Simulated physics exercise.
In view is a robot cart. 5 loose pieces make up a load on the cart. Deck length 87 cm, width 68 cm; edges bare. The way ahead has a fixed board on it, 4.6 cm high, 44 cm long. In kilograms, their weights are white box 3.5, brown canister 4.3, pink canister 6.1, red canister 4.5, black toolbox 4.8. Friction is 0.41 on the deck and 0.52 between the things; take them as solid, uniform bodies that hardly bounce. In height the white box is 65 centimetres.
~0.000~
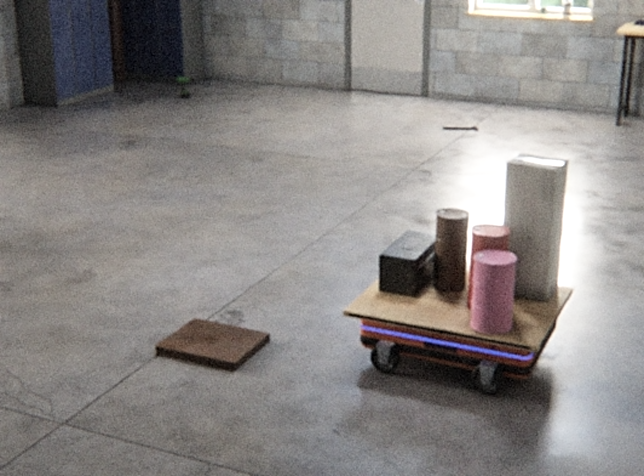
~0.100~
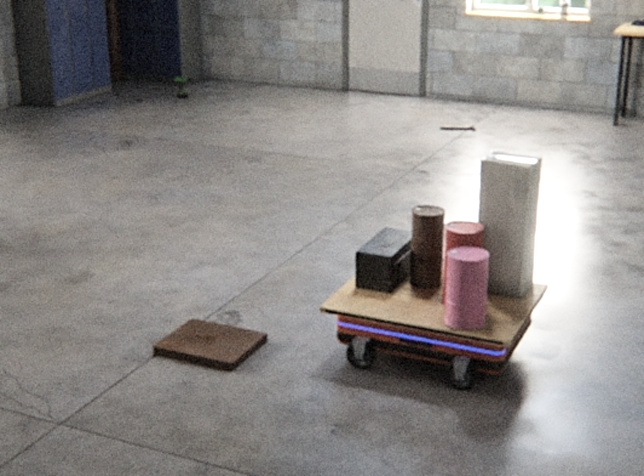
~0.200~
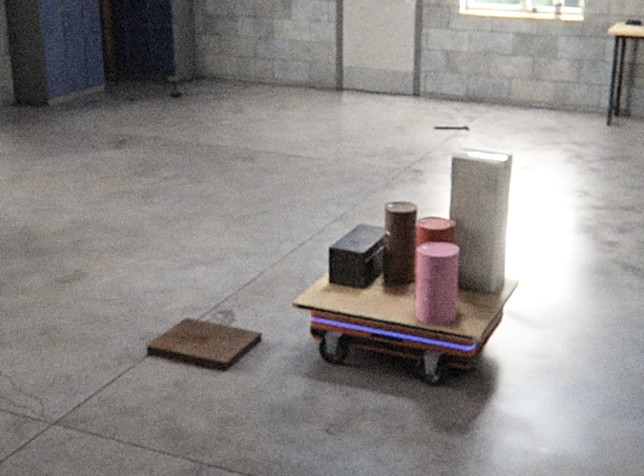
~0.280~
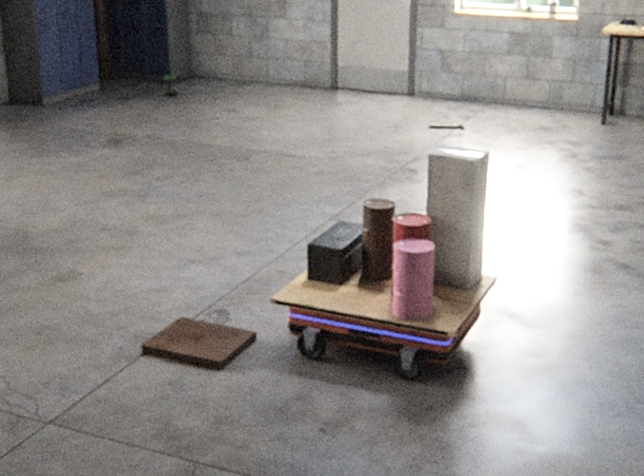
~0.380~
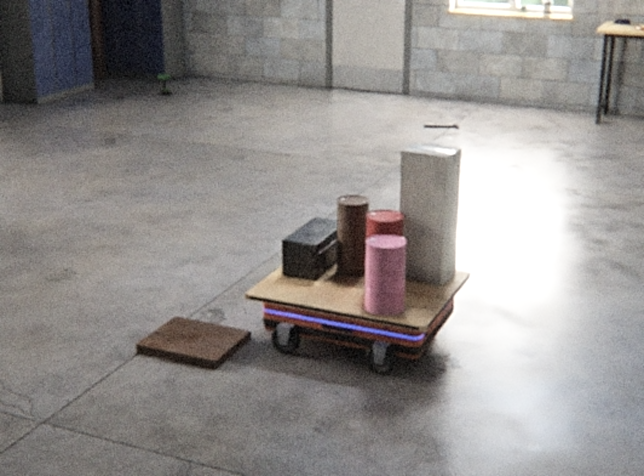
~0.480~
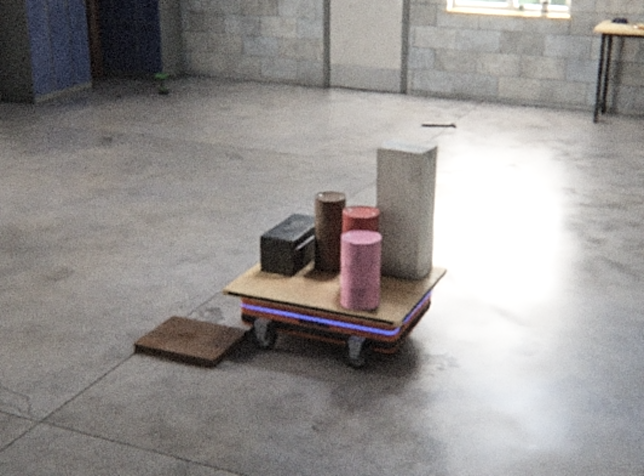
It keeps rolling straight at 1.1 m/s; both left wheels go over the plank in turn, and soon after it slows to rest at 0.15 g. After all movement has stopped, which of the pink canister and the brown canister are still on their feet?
My prediction: Pink canister: Off its feet. Brown canister: Still on its feet.
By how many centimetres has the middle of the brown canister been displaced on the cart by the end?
Displacement: Approx. 2 cm.
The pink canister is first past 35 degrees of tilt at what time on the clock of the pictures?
Answer: Near 1.3 s.
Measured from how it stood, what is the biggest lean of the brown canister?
It tilts by around 6° at most.
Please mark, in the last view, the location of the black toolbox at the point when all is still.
It ends up near (30, 201).
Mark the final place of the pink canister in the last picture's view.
The resting point is around (6, 231).
By 1.18 s, cart has run 130 cm; pink canister tilted 21° near (203, 233); brown canister tilted 3° near (195, 209); red canister tilted 10°.
By 1.88 s, cart has run 203 cm; pink canister on its side near (55, 230); brown canister tilted 6° near (81, 193); red canister tilted 9°.
When it is over (4.4 s), lying over on the cart, pink canister; the other 4 within 10 cm of the start. End places, in pixels of the last picture, pink canister near (6, 231), brown canister near (51, 191).
